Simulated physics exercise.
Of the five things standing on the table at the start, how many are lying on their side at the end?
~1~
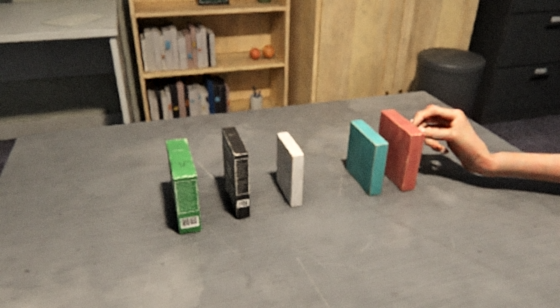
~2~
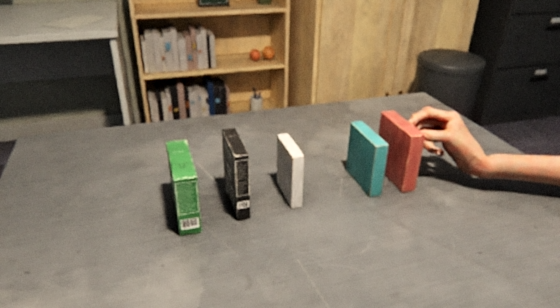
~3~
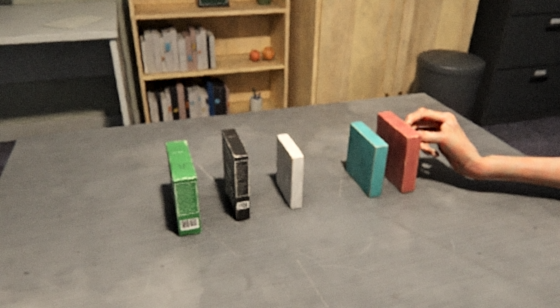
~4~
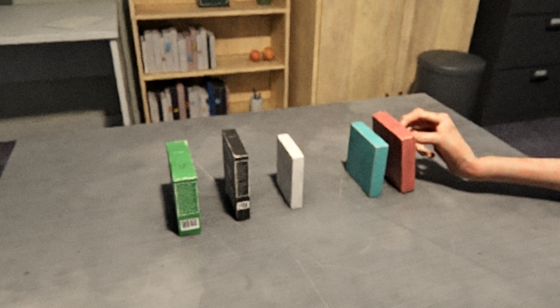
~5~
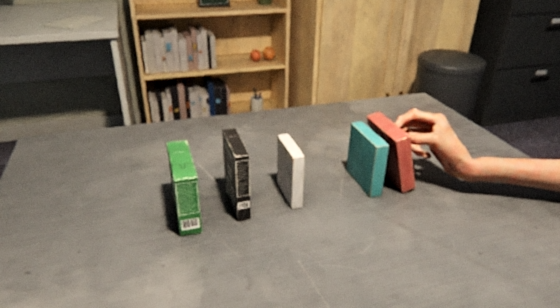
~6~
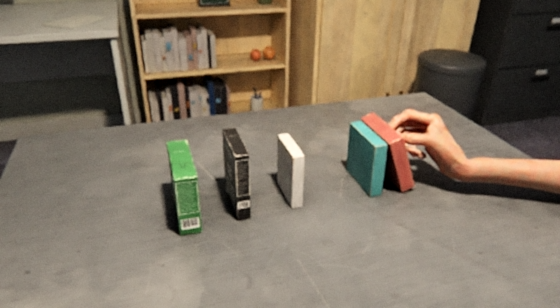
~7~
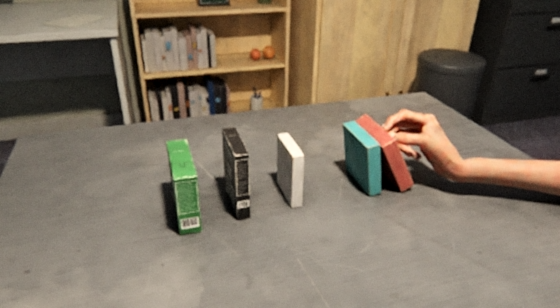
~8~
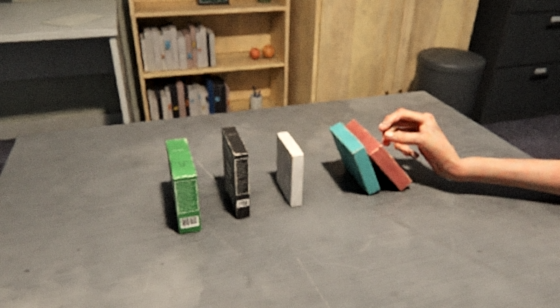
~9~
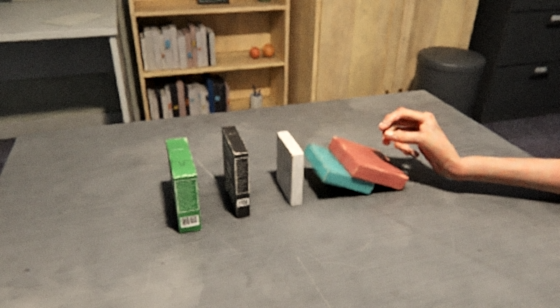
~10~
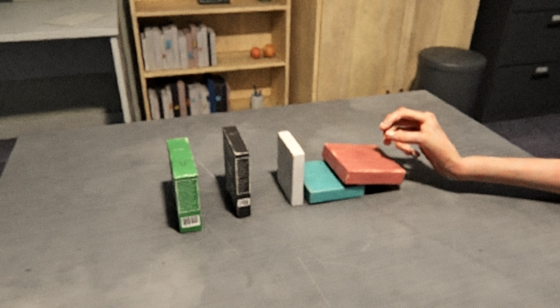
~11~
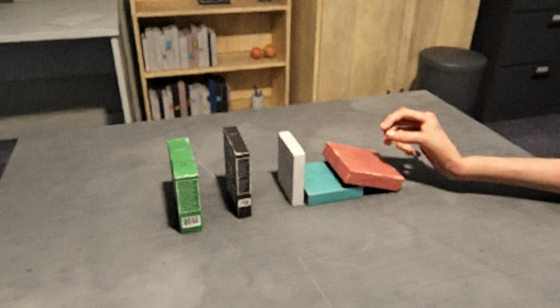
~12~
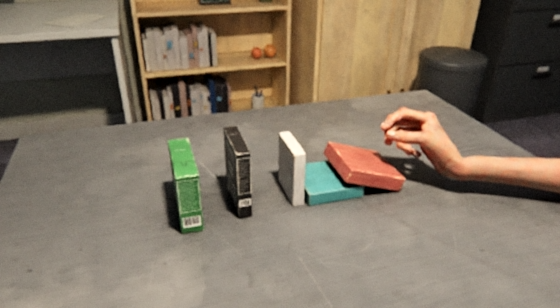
Two of them end up lying on their side, the turquoise board and the red block.
